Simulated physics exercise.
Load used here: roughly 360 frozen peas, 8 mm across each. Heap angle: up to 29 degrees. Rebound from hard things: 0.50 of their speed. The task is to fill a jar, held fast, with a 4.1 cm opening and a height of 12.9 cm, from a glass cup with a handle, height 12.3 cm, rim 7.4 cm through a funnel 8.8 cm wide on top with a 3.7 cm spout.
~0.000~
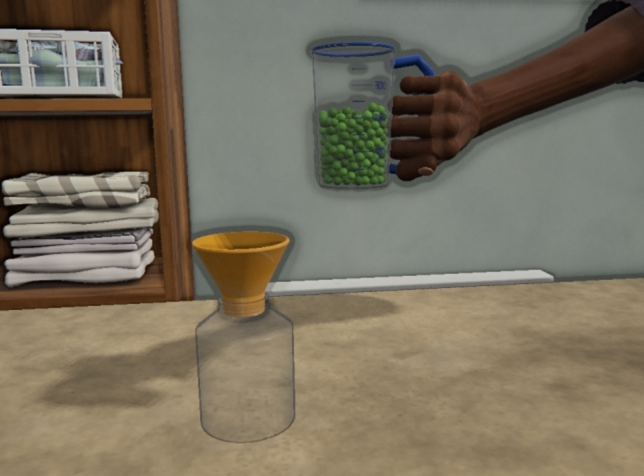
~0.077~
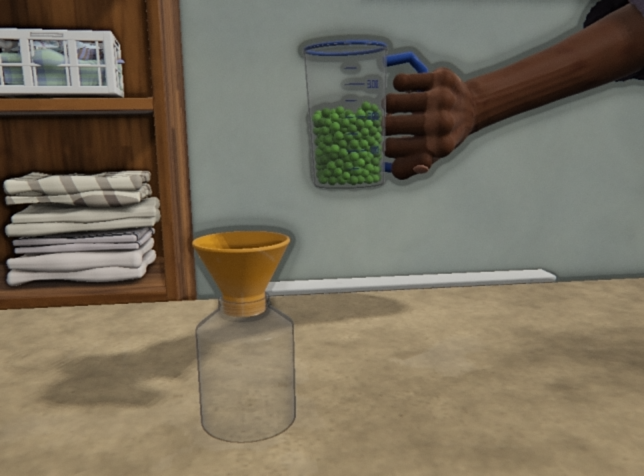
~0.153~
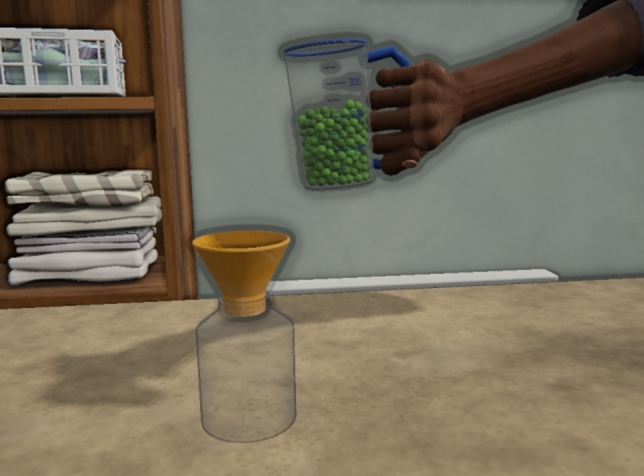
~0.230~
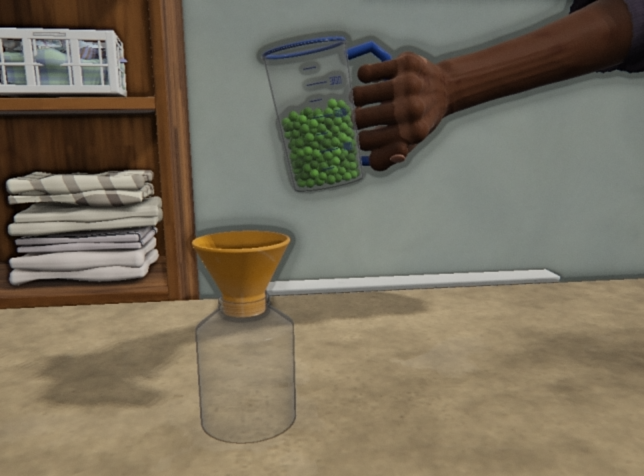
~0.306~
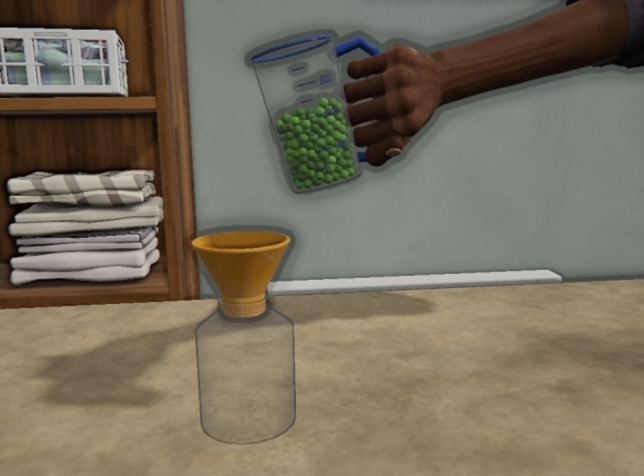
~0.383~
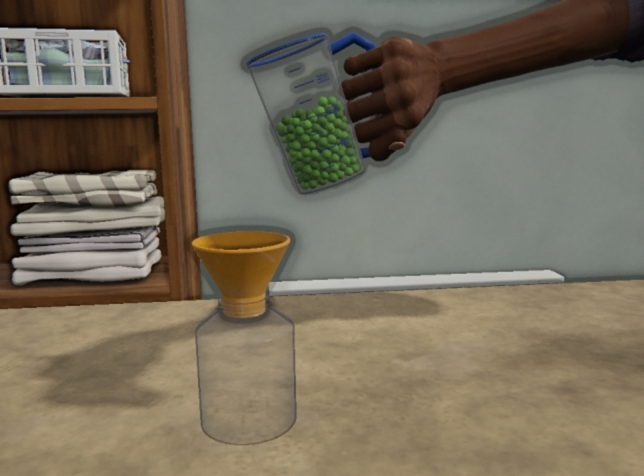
At a counter beside a wooden shelf of folded cloths, a hand moved a clear cup of green peas left toward an orange funnel on a clear jar, gradually tilting the cup to the left.
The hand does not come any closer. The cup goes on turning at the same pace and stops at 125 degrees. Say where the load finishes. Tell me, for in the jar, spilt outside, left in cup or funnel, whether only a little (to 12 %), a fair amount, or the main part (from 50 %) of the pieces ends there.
Jar: The main part. Spilt: Only a little. Still above: Only a little.
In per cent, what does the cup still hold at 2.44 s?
Estimate: Around 0 % of the load.
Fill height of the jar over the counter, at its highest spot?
4.5 cm.
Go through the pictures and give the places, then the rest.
Cup at (353, 119), tilt 0 degrees, lip at (313, 50), moved 0.0 cm; middle of the pieces at (355, 151); jar at (246, 358), in the first frame.
Cup at (347, 118), tilt 1 degrees, lip at (305, 50), moved 0.7 cm; middle of the pieces at (350, 150), in the second frame.
Cup at (332, 117), tilt 5 degrees, lip at (285, 52), moved 2.1 cm; middle of the pieces at (338, 150), in the third frame.
Cup at (317, 118), tilt 10 degrees, lip at (264, 56), moved 3.6 cm; middle of the pieces at (325, 149), in the fourth frame.
Cup at (310, 118), tilt 14 degrees, lip at (252, 60), moved 4.2 cm; middle of the pieces at (320, 149), in the fifth frame.
Cup at (310, 117), tilt 19 degrees, lip at (248, 65), moved 4.2 cm; middle of the pieces at (323, 148); jar at (247, 360). Its pace works out near 60 degrees a second, in the sixth frame.
Then, at 1.24 s, tilt 68 degrees; the cup holds 100 %, the jar 0 %.
After 1.81 s, tilt 101 degrees; the cup holds 100 %, the jar 0 %.
After 2.44 s, tilt 125 degrees; the cup holds 0 %, the jar 80 %.
By 3.2 s all is still; jar 100 %, spilt 0 %, still above 0 %.
